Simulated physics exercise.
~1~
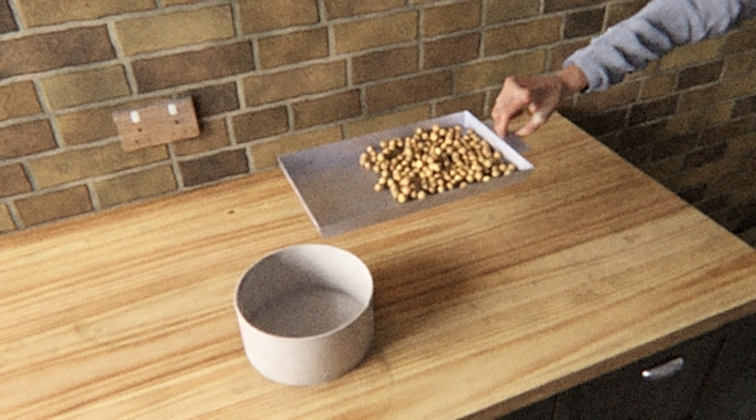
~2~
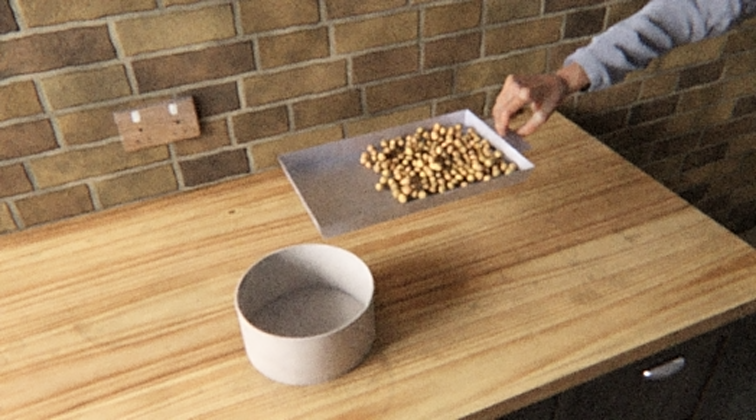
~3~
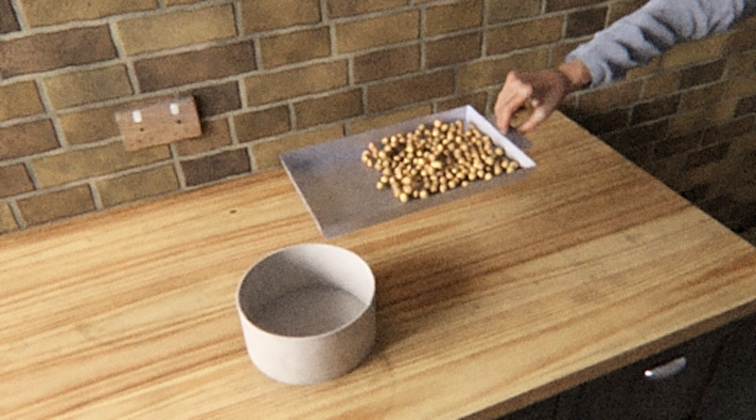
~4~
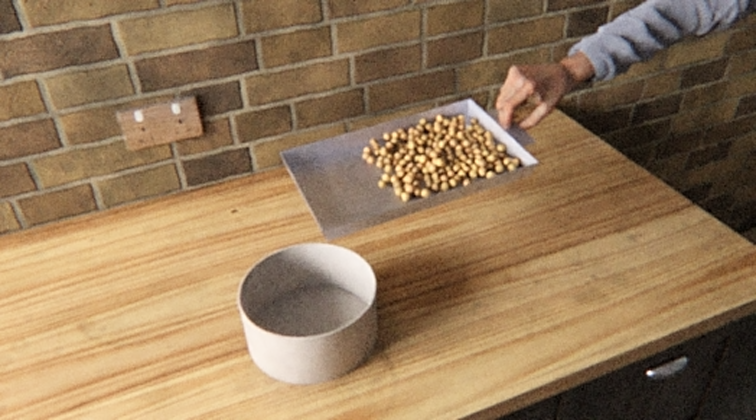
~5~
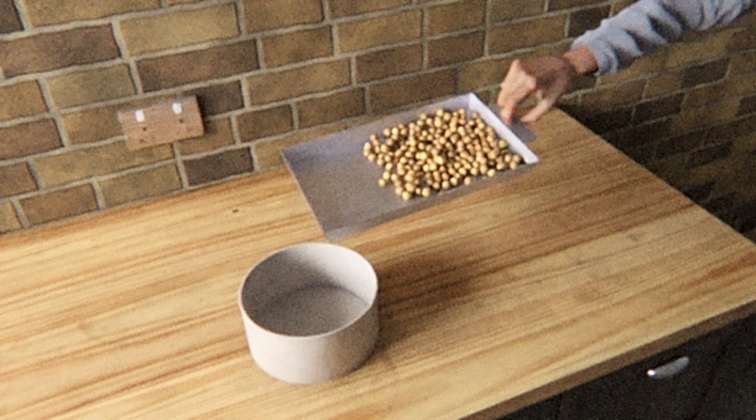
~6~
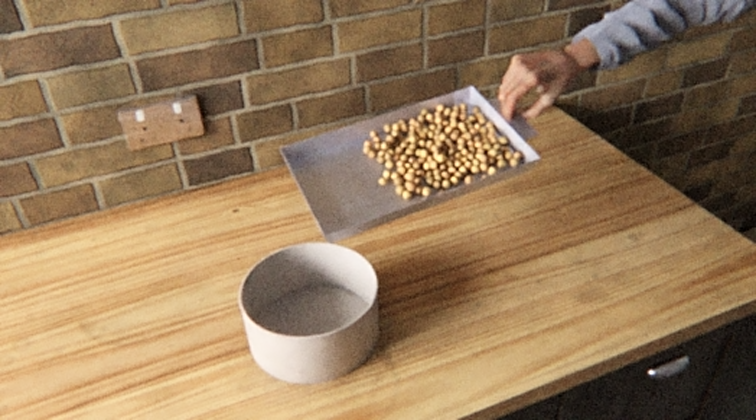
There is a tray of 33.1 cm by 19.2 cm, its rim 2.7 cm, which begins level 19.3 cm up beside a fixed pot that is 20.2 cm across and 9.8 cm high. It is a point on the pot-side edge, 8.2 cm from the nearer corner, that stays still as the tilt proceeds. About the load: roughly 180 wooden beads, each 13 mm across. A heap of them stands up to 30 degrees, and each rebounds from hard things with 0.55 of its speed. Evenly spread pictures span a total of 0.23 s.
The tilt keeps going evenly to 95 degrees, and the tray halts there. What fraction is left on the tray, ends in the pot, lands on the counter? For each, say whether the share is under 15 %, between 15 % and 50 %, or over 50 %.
Left on the tray: Under 15 %; pot: Over 50 %; counter: Between 15 % and 50 %.
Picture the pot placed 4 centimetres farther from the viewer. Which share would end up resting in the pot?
My estimate: Some 55 per cent.
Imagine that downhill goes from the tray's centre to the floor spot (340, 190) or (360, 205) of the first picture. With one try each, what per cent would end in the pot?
Around 45 % for the first direction, around 100 % for the second.
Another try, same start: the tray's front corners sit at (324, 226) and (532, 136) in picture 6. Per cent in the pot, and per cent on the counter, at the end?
Split: Pot = 95, counter = 5.
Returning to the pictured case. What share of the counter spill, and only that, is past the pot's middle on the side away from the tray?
0 per cent.
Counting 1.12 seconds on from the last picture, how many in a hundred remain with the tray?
It works out to near 90 per cent of the load.
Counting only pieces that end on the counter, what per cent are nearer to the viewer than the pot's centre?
Estimate: Close to 90 per cent of the pieces.
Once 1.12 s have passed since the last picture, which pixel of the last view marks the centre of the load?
Approximately (384, 215) in the last picture.
Then, 0.67 s after the last picture, tilt 50 degrees; the tray holds 100 %, the pot 0 %.
Then, 1.12 s after the last picture, tilt 76 degrees; the tray holds 90 %, the pot 5 %.
Then, 1.65 s after the last picture, tilt 95 degrees; the tray holds 0 %, the pot 70 %.
In the end, tray 0 %, pot 70 %, counter 30 %.
